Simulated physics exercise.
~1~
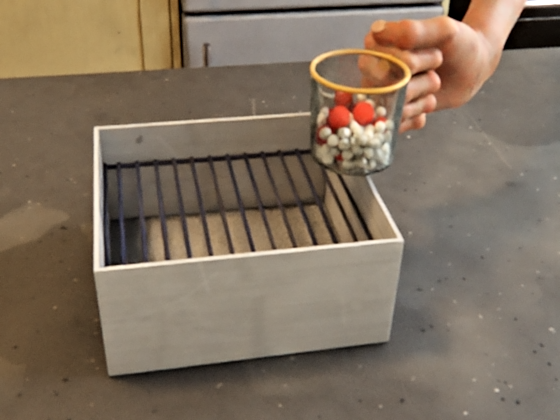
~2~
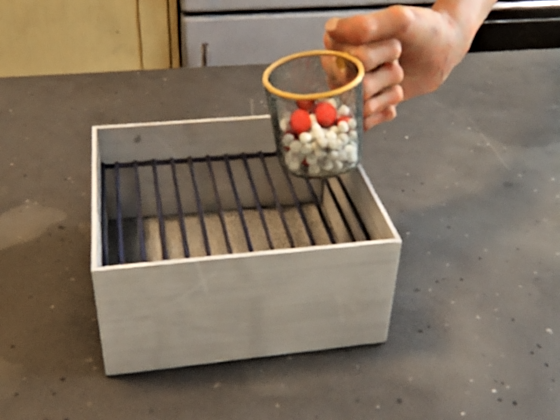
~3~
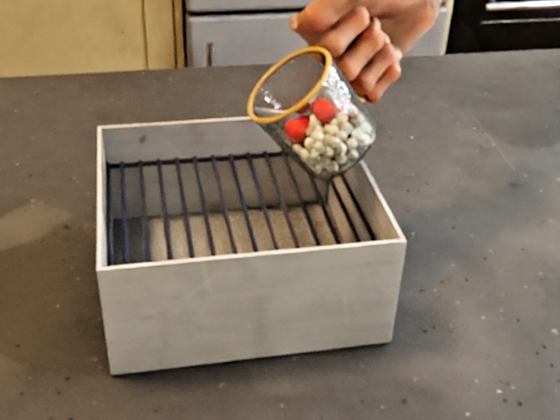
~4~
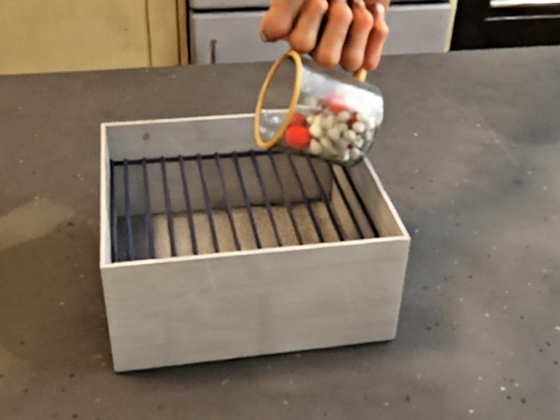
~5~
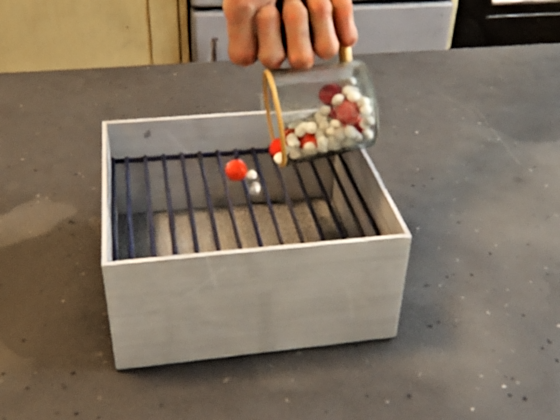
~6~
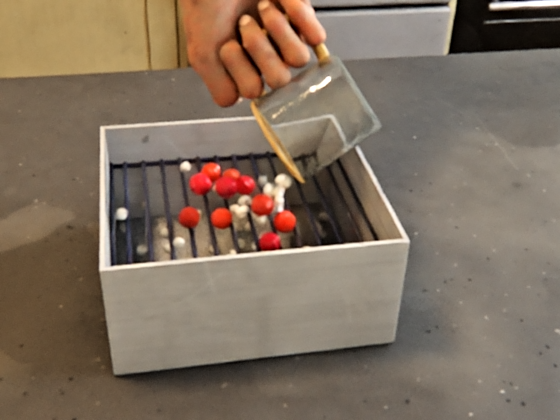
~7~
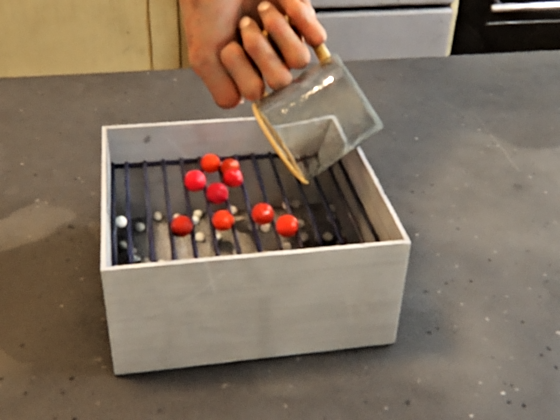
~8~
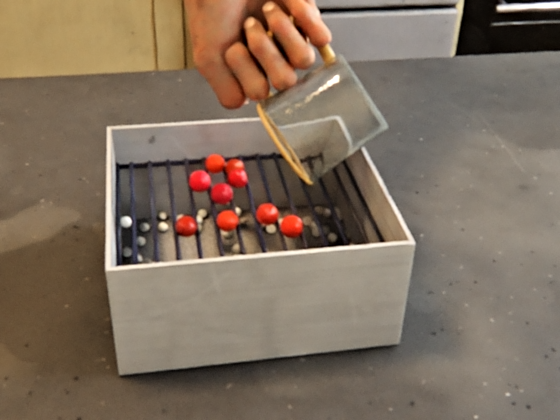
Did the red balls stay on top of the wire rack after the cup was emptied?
Yes, the red balls all stayed on top of the wires, while nearly all of the white ones dropped through into the box below.
A hand tipped a clear cup of red and white balls over a pale box with a dark wire rack inside. The balls tumbled out until the cup was empty, leaving the red ones on the wires while most white ones dropped through.
